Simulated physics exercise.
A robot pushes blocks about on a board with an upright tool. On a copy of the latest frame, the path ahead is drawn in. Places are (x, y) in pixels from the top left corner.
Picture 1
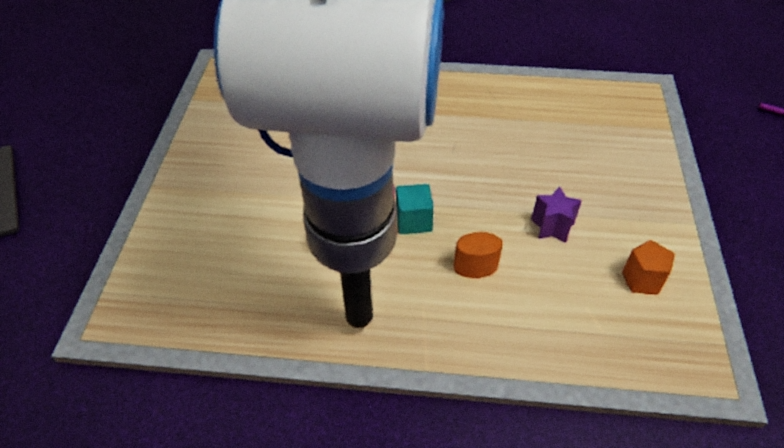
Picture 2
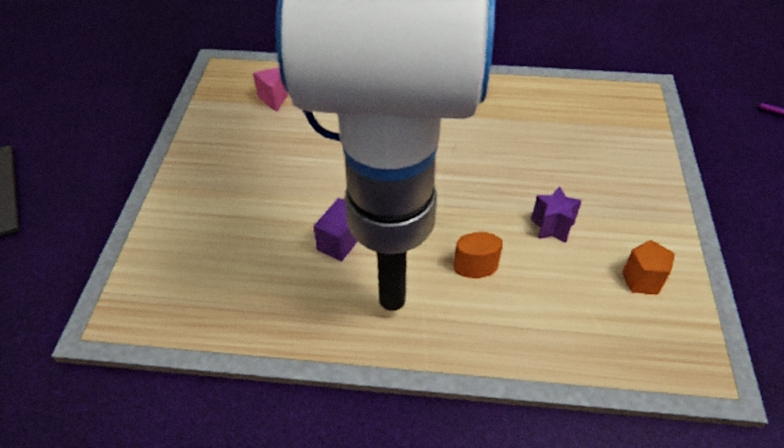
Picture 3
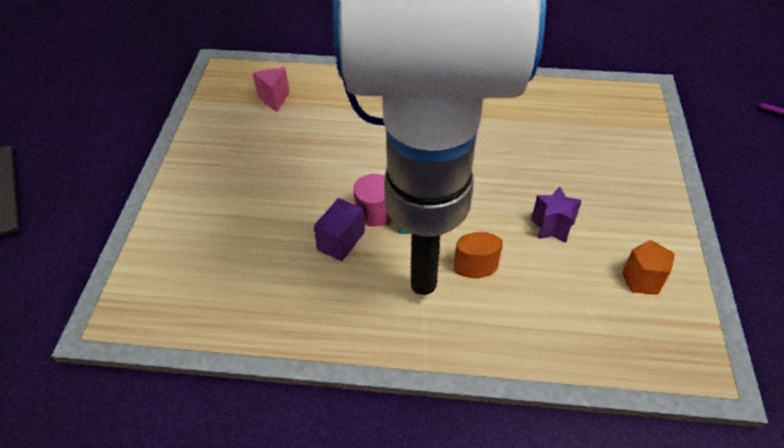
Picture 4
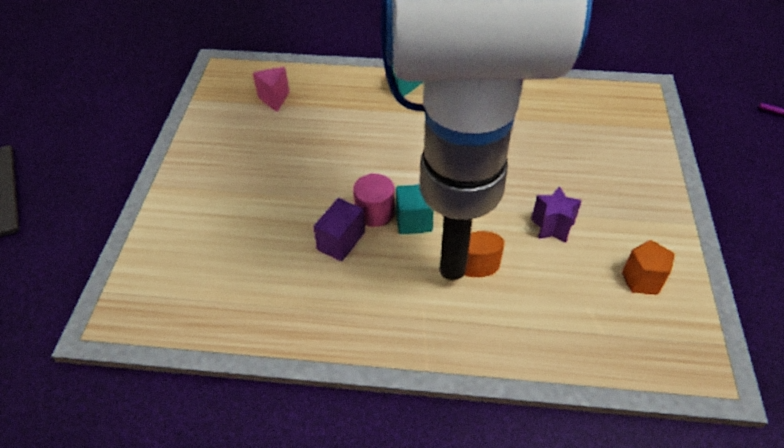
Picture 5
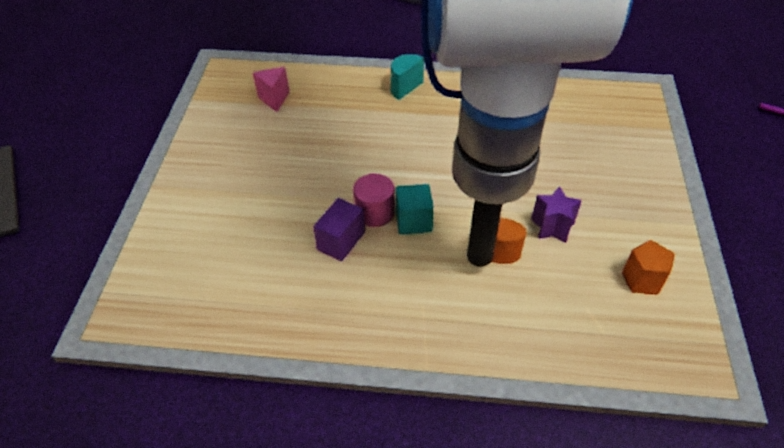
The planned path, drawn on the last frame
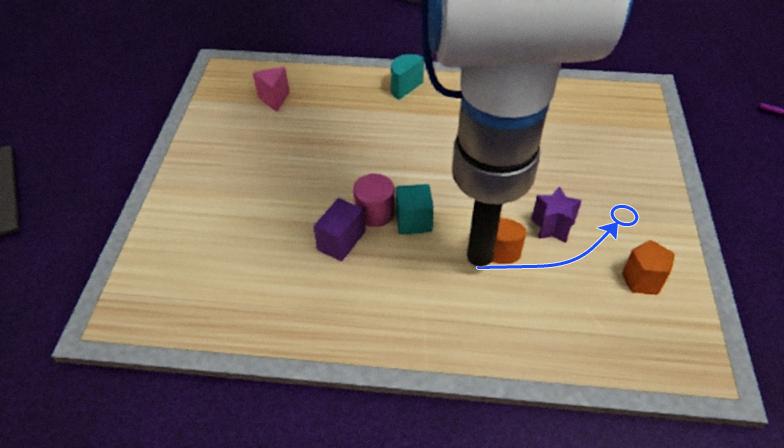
In the video, a robot's upright tool moves right and slightly away across a wooden board of colored blocks, reaches the orange rounded block, and pushes it a short way toward the purple star while the other blocks stay still.
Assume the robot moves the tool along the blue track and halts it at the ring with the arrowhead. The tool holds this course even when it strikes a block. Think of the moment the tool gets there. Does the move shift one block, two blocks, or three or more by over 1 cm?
One block shifts.
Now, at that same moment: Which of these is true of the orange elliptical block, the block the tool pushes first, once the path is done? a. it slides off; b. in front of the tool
Choice a: It slides off.
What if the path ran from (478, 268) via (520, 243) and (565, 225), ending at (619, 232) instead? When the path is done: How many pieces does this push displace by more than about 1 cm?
Expect two.
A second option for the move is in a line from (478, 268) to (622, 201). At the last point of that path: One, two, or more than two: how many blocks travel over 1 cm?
This push will displace two blocks.
Drawn move, from (478, 268) by way of (540, 266) and (592, 249) to (624, 215).
On the path given first. One third of the way, tool (543, 255); orange elliptical block (514, 221), turned 15° anticlockwise.
Two thirds of the way, tool (596, 237); orange elliptical block (514, 221), turned 15° anticlockwise.
At the end, tool (629, 204); orange elliptical block (514, 221), turned 15° anticlockwise; purple star block still.
